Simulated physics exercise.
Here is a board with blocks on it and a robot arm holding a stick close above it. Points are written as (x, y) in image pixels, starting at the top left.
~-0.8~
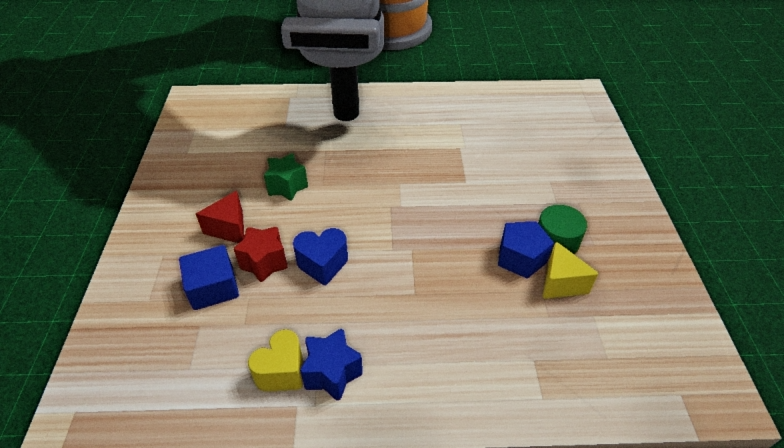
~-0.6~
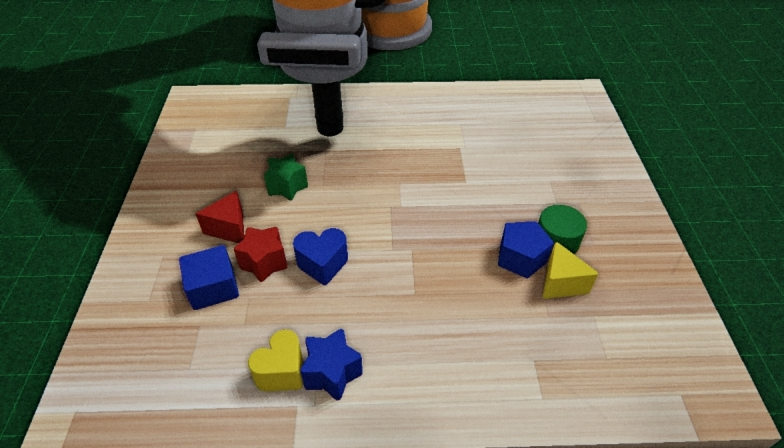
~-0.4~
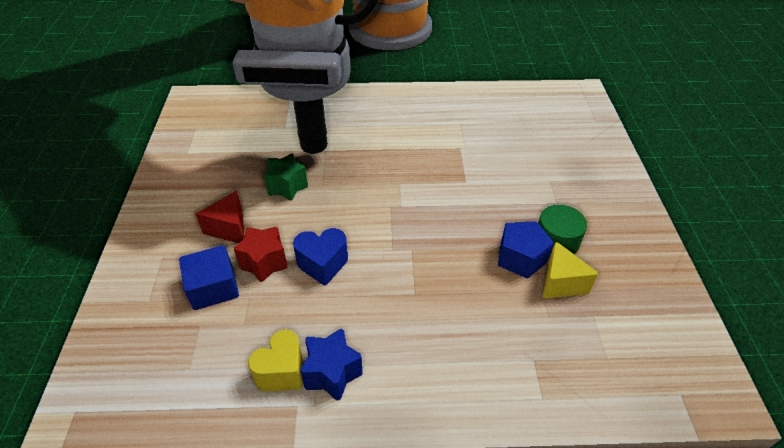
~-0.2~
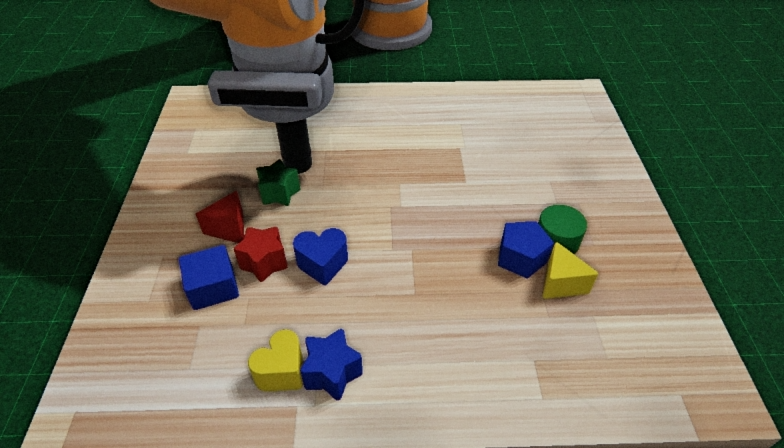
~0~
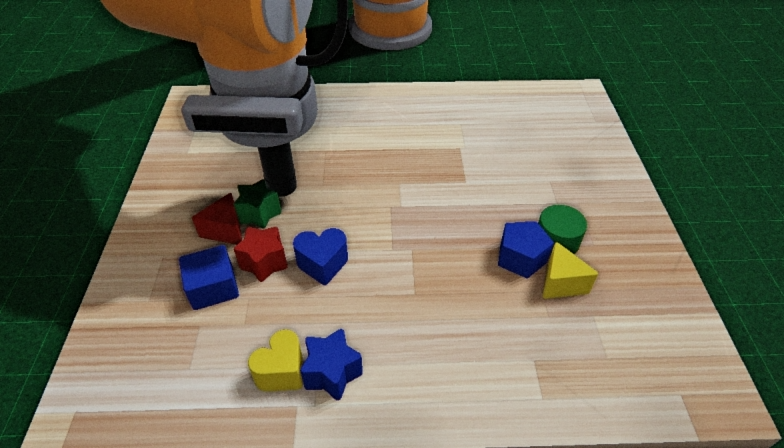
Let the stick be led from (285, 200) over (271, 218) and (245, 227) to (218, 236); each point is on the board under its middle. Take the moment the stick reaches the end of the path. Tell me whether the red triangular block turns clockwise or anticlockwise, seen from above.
Short answer: Counterclockwise.
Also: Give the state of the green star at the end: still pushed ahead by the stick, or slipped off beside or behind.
Held in front.
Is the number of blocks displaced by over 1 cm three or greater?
The answer is no.
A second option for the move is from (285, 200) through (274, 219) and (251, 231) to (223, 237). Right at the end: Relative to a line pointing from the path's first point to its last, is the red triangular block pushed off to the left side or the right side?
Sideways, to the right.
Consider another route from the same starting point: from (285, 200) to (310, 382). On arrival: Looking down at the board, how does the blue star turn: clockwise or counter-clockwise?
If we look at it from overhead, the blue star pivots counter-clockwise.
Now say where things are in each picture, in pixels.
In the first frame, stick tip (347, 115); block tops, red triangular block (223, 209); green star (283, 166); red star (259, 242).
In the second frame, stick (330, 129); blocks unchanged.
In the third frame, stick (314, 146); blocks unchanged.
In the fourth frame, stick (298, 165); green star (275, 173).
In the fifth frame, stick (282, 188); red triangular block (219, 211); green star (254, 193); red star (259, 242).
The first path, step by step. Halfway along, stick (255, 210); red triangular block (184, 227); green star (222, 213), turned 10° clockwise.
At the end, stick (213, 224); red triangular block (144, 244), turned 45° anticlockwise; green star (178, 225), turned 15° clockwise; red star in place.
